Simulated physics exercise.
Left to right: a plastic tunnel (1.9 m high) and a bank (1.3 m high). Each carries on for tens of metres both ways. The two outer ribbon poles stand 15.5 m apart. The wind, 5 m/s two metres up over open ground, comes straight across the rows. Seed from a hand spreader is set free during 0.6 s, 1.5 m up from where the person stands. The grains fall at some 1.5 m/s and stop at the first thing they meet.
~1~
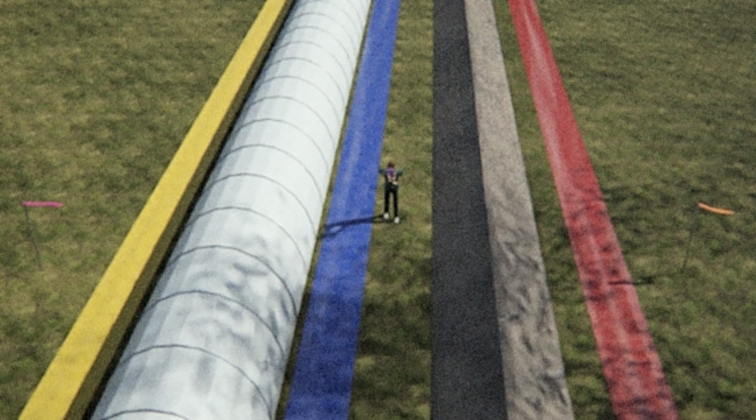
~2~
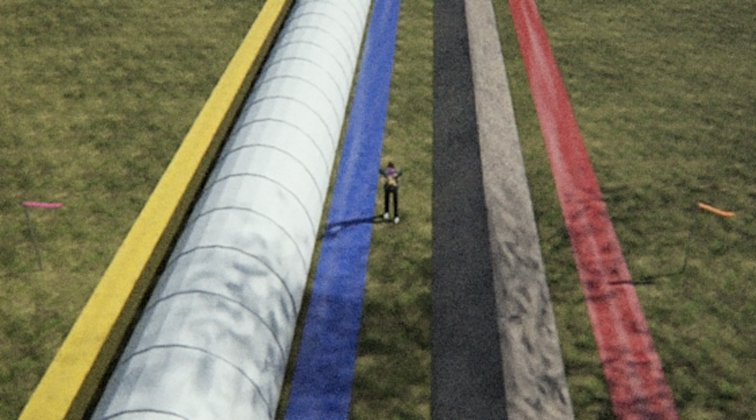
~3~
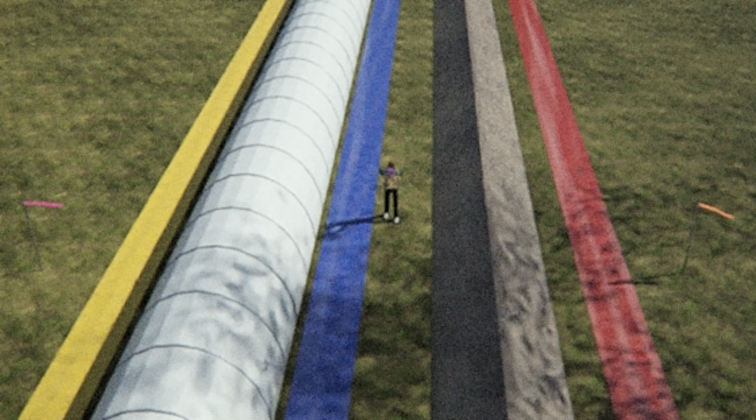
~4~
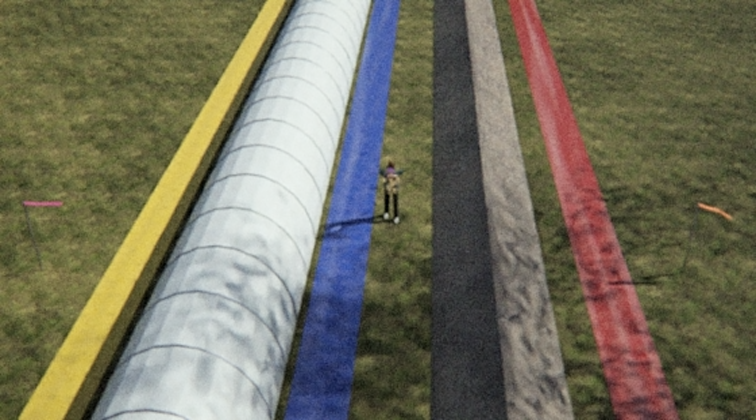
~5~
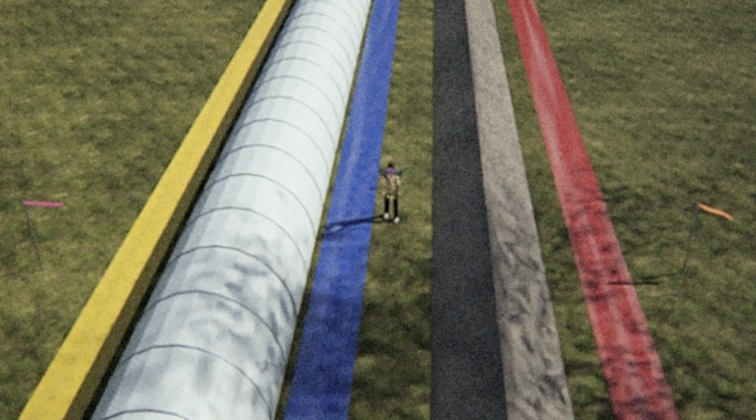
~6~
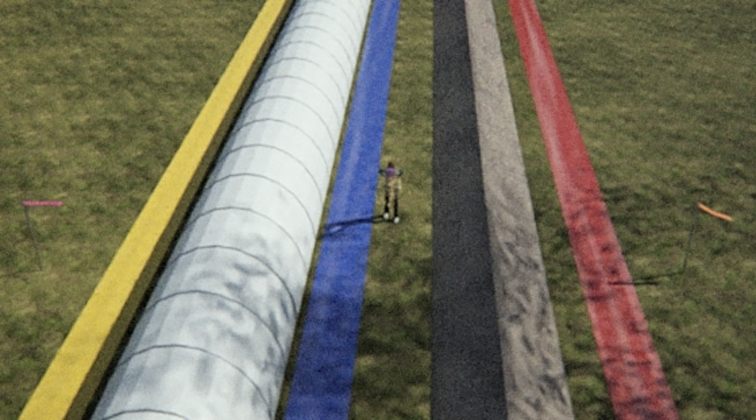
To begin with, a small figure stands on grass between a blue strip and a dark band beside a grey bank, with a white plastic tunnel to the left. Pale specks then spread slightly down the figure's front, while the pink and orange ribbons waver a little and everything else stays still.
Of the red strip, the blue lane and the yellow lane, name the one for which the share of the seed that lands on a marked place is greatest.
The blue one.
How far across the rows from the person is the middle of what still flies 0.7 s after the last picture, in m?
About 0.0 m.
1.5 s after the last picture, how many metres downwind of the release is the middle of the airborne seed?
About 0.5 m.
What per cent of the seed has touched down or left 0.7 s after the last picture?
About 15 %.
Then, 0.7 s after the last picture, 16 % is no longer flying here, and 0 % lies on the yellow lane, 0 % on the red strip and 3 % on the blue lane; the middle of what still flies is 0.7 m above the low ground, near (385, 208).
Then, 1.5 s after the last picture, 79 % is no longer flying here, and 0 % lies on the yellow lane, 0 % on the red strip and 31 % on the blue lane; the middle of what still flies is 0.4 m above the low ground, near (370, 214).
Then, 3.0 s after the last picture, 99 % is no longer flying here, and 0 % lies on the yellow lane, 0 % on the red strip and 48 % on the blue lane.
Then, 7.5 s after the last picture, 100 % is no longer flying here, and 0 % lies on the yellow lane, 0 % on the red strip and 48 % on the blue lane.
Then, 44.5 s after the last picture, 100 % is no longer flying here, and 0 % lies on the yellow lane, 0 % on the red strip and 48 % on the blue lane.
